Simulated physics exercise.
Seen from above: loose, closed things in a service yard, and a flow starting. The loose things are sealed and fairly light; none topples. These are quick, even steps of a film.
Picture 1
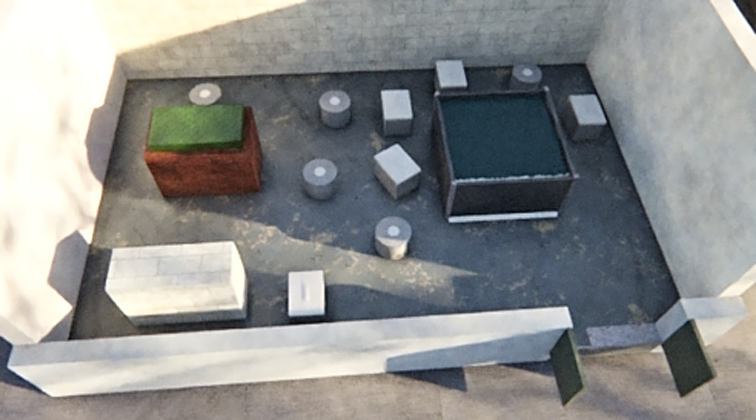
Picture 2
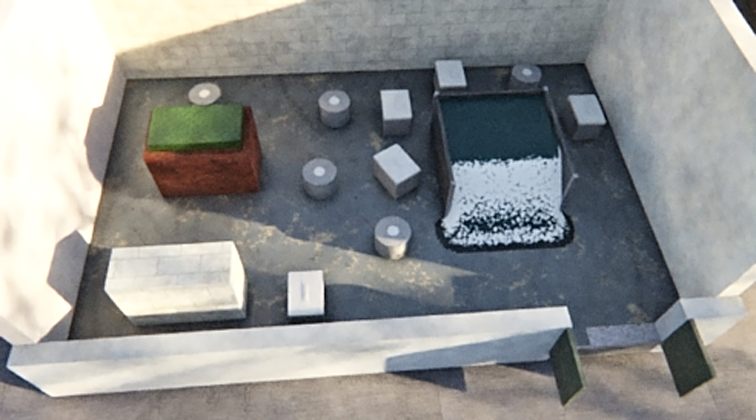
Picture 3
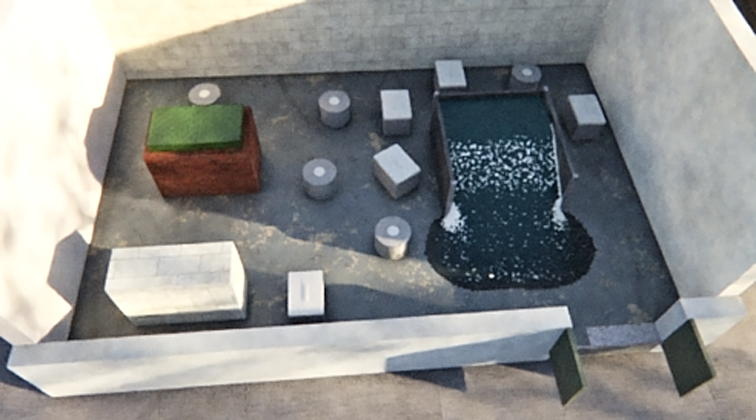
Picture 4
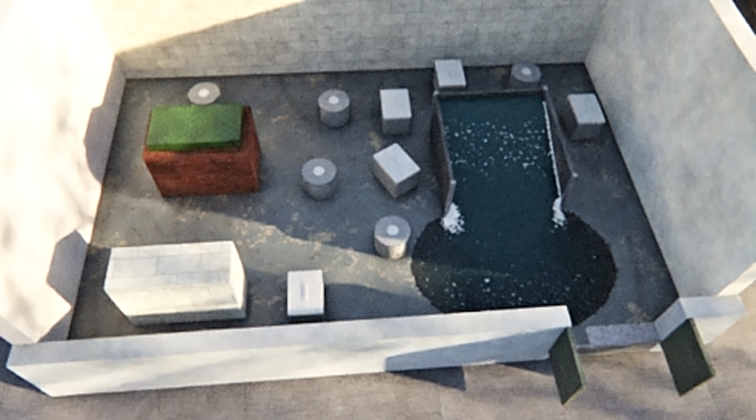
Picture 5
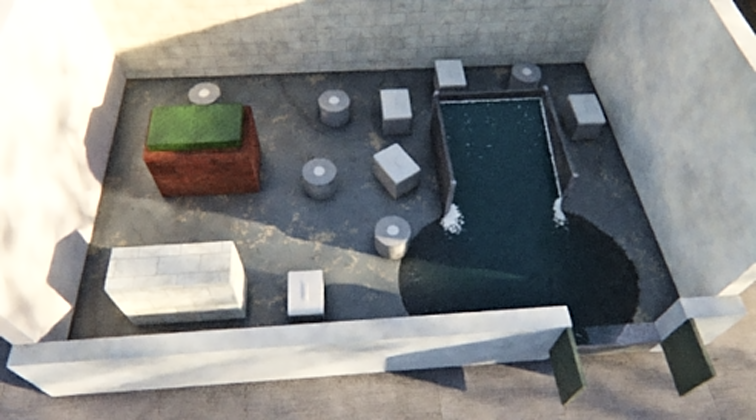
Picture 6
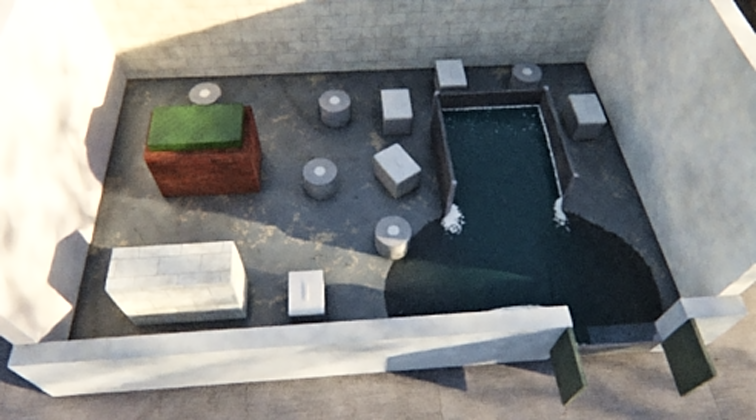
Walled service yard seen from above, dark water pouring from an opened tank and spreading across the ground while surrounding objects stay still.
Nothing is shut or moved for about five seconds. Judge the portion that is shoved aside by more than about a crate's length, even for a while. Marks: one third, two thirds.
It is not even a third.
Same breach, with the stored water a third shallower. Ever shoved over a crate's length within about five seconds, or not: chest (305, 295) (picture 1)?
Answer: Pushed that far.
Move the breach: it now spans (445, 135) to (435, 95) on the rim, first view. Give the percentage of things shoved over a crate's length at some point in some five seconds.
Close to 50 %.
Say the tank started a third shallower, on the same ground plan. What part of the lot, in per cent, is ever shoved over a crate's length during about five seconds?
Roughly 10 per cent.
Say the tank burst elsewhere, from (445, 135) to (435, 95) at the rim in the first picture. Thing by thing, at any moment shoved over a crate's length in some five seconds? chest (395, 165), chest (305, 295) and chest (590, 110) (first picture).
One after the other: Moved that far, short of that, short of that.
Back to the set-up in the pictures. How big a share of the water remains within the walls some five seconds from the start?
Near 64 in a hundred.
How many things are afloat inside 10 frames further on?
The number is 1.
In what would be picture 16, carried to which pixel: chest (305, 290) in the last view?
Close to (261, 262).
A moment on, 0 of 10 are well off their spots; 0 afloat.
Next, 1 of 10 are well off their spots; 1 afloat.
Later, 1 of 10 are well off their spots; 1 afloat.
In the end, 1 of 10 are well off their spots, and 1 have been at some point; 1 afloat.
